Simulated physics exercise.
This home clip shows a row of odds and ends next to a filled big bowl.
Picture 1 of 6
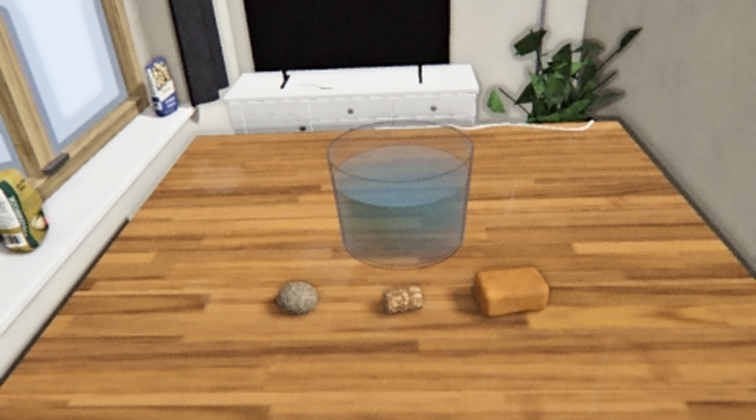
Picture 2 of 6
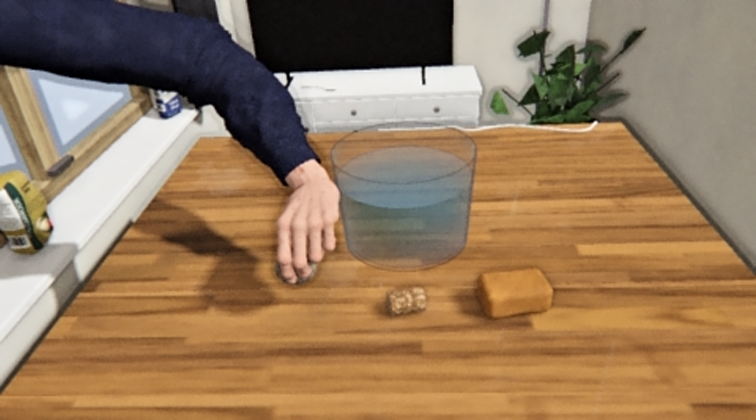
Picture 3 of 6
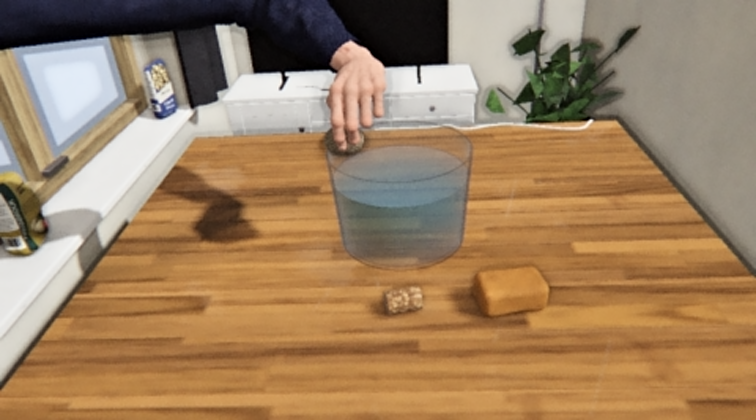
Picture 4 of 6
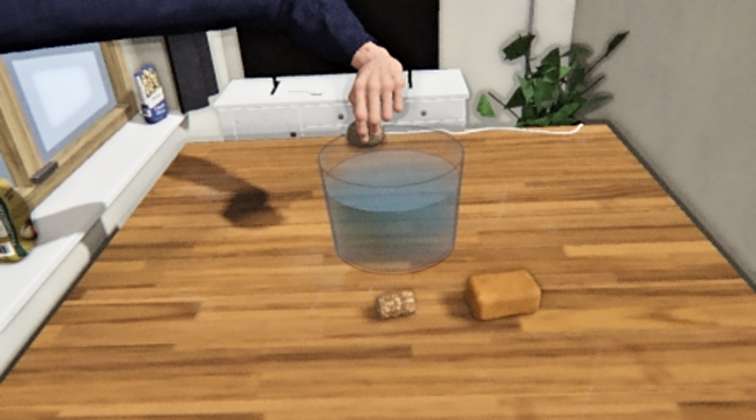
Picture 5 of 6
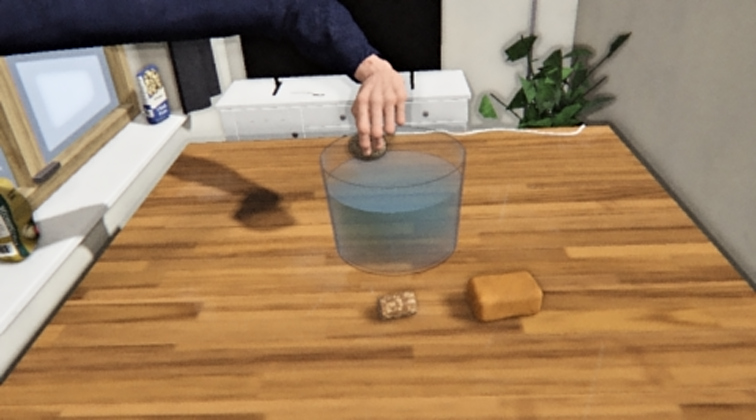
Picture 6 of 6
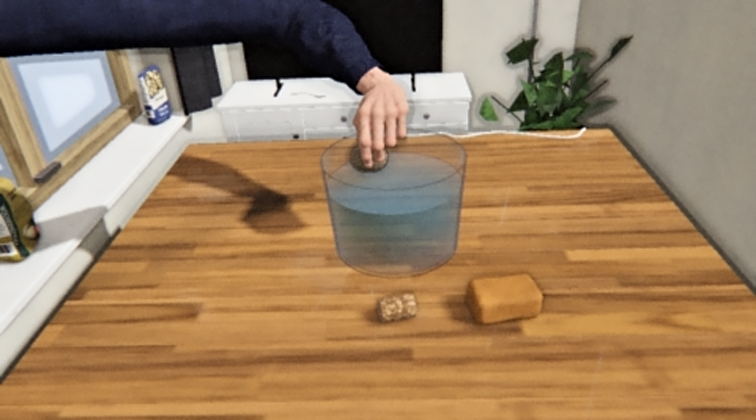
A hand in a dark blue sleeve picked up the stone from the left of a row on a wooden table, carried it over a clear bowl of water, and lowered it toward the surface.
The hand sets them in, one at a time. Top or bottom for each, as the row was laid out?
The one on the left goes down, the one in the middle keeps up, the one on the right keeps up.
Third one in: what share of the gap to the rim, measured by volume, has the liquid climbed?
My figure is 8 per cent.
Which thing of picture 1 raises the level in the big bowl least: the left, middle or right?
That'd be the central item.
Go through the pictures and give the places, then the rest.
The first picture shows the row from the left; stone (297, 298); cork (403, 300); bread roll (510, 291).
The second picture shows a hand picks up the stone; stone (296, 268); bread roll (513, 293).
In the third picture, it is carried over; stone (344, 140); cork (403, 300).
In the fourth picture, it is above the big bowl; stone (365, 133); bread roll (502, 295).
The fifth picture shows it comes down; stone (368, 146); cork (397, 306).
In the sixth picture, it is just over the surface; stone (369, 158); cork (397, 308); bread roll (503, 299).
Shortly, the stone ends at the bottom.
Then, the cork bobs at the top.
At the finish, the bread roll bobs at the top; afloat, cork and bread roll.
